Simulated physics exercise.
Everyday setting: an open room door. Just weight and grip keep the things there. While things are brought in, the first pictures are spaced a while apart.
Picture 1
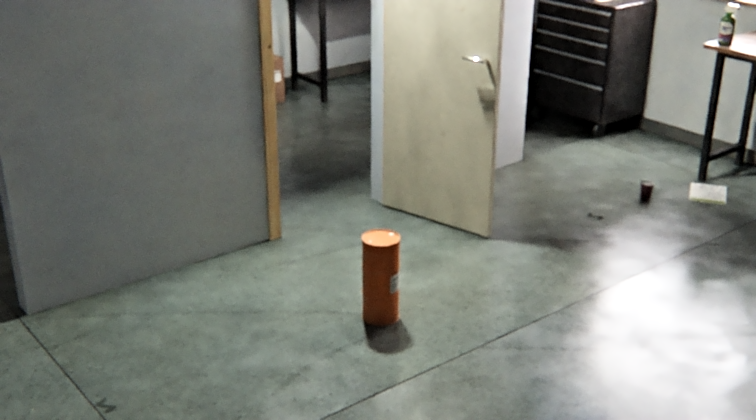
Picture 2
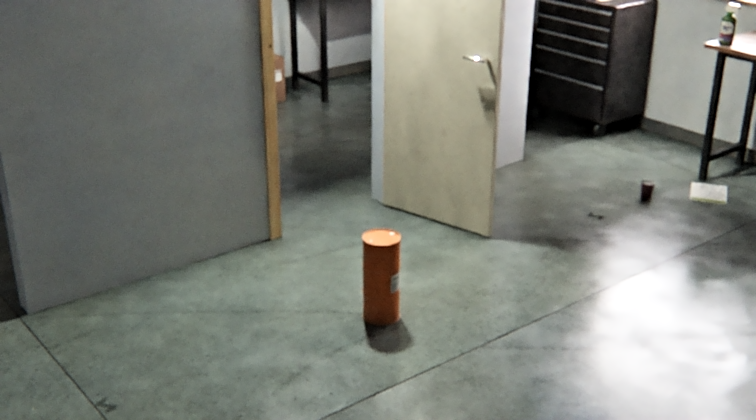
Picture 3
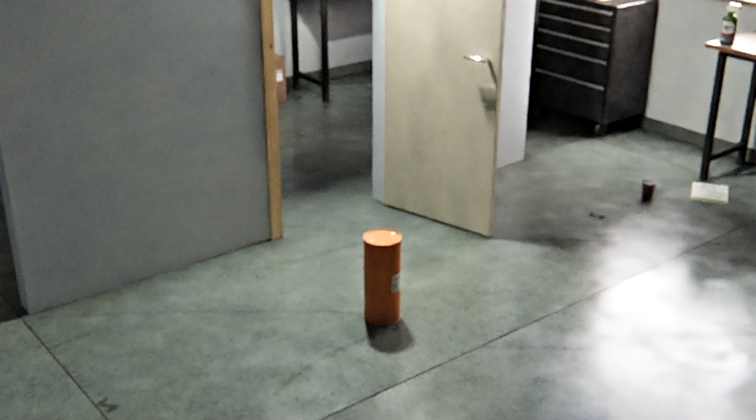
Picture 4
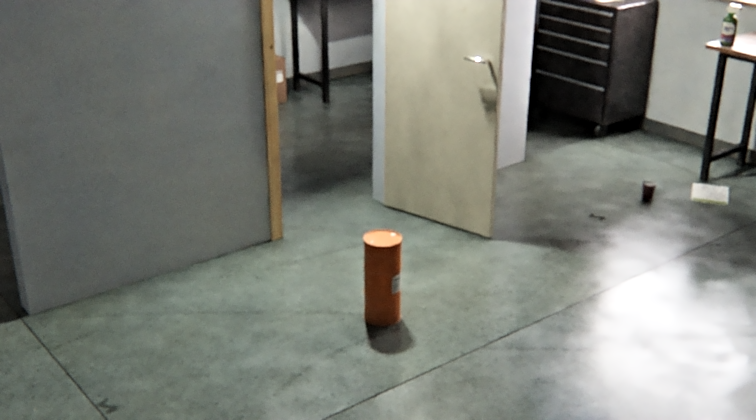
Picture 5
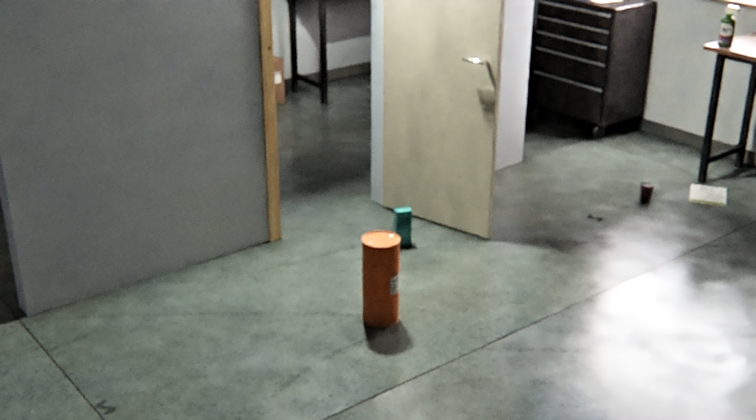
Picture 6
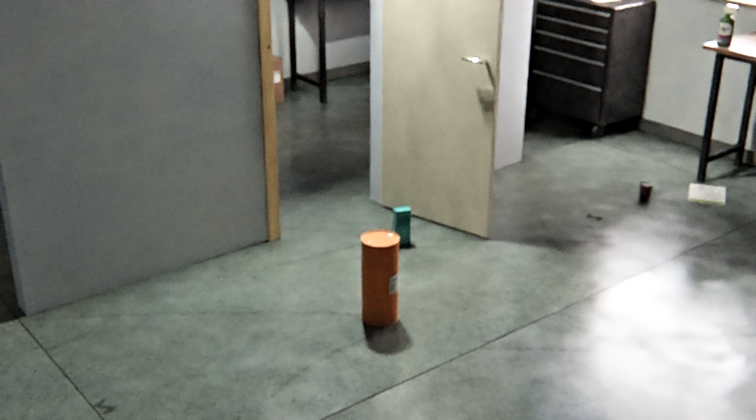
At the start, an orange canister stands alone on the grey floor in front of a wide-open door. Later, a turquoise carton appears behind it, near the foot of the door, with nobody seen placing it. The door and canister stay still throughout.
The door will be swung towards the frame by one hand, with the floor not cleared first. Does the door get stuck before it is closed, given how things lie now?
No, the attempt works.
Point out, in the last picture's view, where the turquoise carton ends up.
In the last picture, near pixel (272, 211).
Then, 1.20 s after the last picture, door 50° open; turquoise carton slid well along near (370, 229).
Then, 1.70 s after the last picture, door 14° open; turquoise carton slid well along near (310, 220).
At rest, door 0° open; tipped over on the floor, turquoise carton; orange canister in place. Seen from the same camera at the end, turquoise carton near (271, 211).
